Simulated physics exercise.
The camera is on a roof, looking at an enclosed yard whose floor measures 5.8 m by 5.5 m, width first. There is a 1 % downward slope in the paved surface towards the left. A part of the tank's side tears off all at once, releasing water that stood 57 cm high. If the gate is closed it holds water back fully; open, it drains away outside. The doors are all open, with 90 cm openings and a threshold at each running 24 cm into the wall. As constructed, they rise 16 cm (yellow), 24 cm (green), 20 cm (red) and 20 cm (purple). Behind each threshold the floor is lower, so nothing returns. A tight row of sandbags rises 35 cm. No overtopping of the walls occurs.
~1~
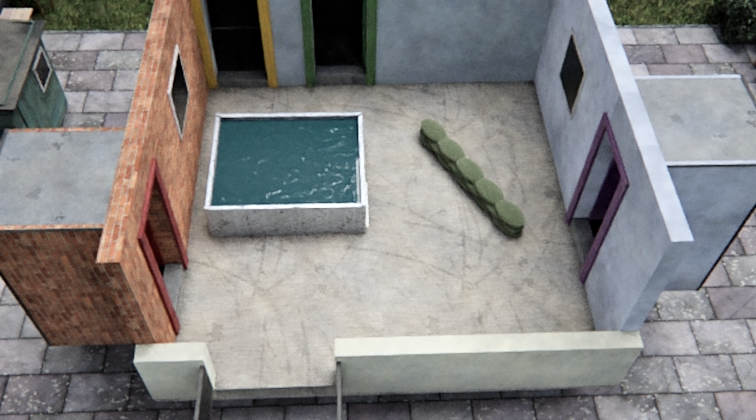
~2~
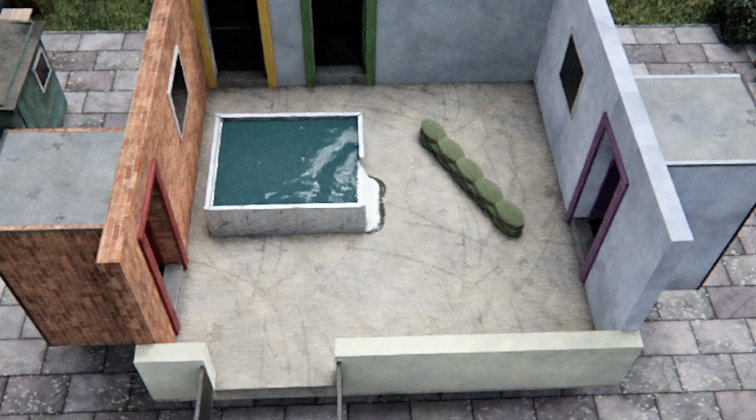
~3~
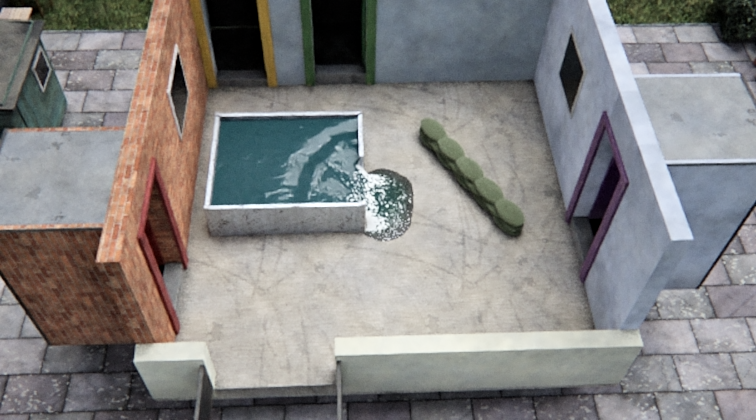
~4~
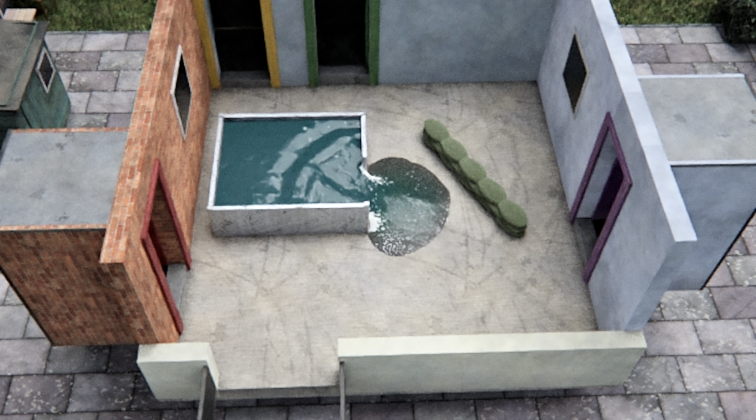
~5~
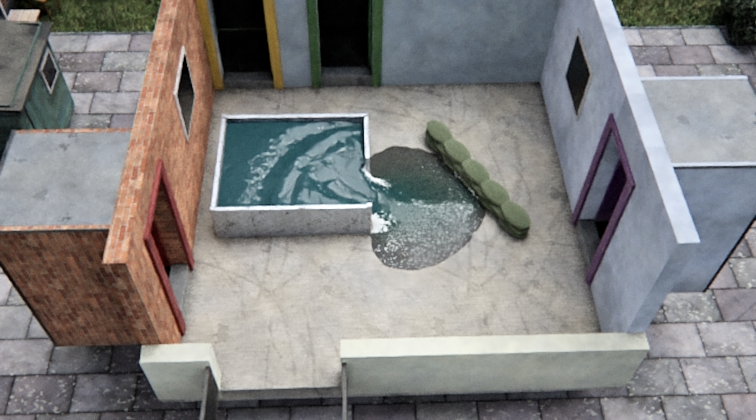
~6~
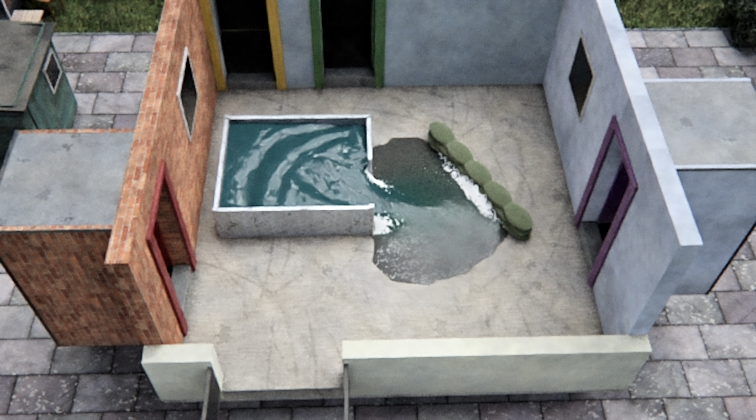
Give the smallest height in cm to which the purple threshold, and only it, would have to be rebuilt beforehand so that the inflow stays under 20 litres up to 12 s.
Roughly 9 cm.
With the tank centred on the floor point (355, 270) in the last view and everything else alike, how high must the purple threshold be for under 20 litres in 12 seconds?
A height near 21 cm.
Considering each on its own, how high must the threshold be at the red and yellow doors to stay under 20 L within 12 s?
Close to 9.0 cm (red) and close to 7.5 cm (yellow).
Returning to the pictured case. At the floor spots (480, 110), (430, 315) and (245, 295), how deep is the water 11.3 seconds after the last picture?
I'd read roughly 6, 6 and 8 cm there.
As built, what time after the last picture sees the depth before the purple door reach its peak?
Around 4.5 s.
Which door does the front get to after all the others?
Answer: Red.
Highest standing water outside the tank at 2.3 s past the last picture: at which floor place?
Around (543, 365).
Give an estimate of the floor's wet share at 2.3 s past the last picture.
Approximately 40 %.
Then, 0.7 s after the last picture water covers 20 % of the floor, deepest (34 cm) near (376, 210); it has not reached the purple door.
Then, 2.3 s after the last picture water covers 40 % of the floor, deepest (29 cm) near (543, 365); 7 cm at the purple door, 0 litres in over its 20 cm threshold.
Then, 11.3 s after the last picture water covers 95 % of the floor, deepest (13 cm) near (210, 153); 5 cm at the purple door, 0 litres in over its 20 cm threshold.
At the purple door as built, the water peaked near 12 cm, 4.3 s after the last picture.
Run again over the same 12 s with other heights there, 44 litres in over 7 cm, 5 litres over 11.5 cm. The limit of 20 litres is kept from about 9 cm up.
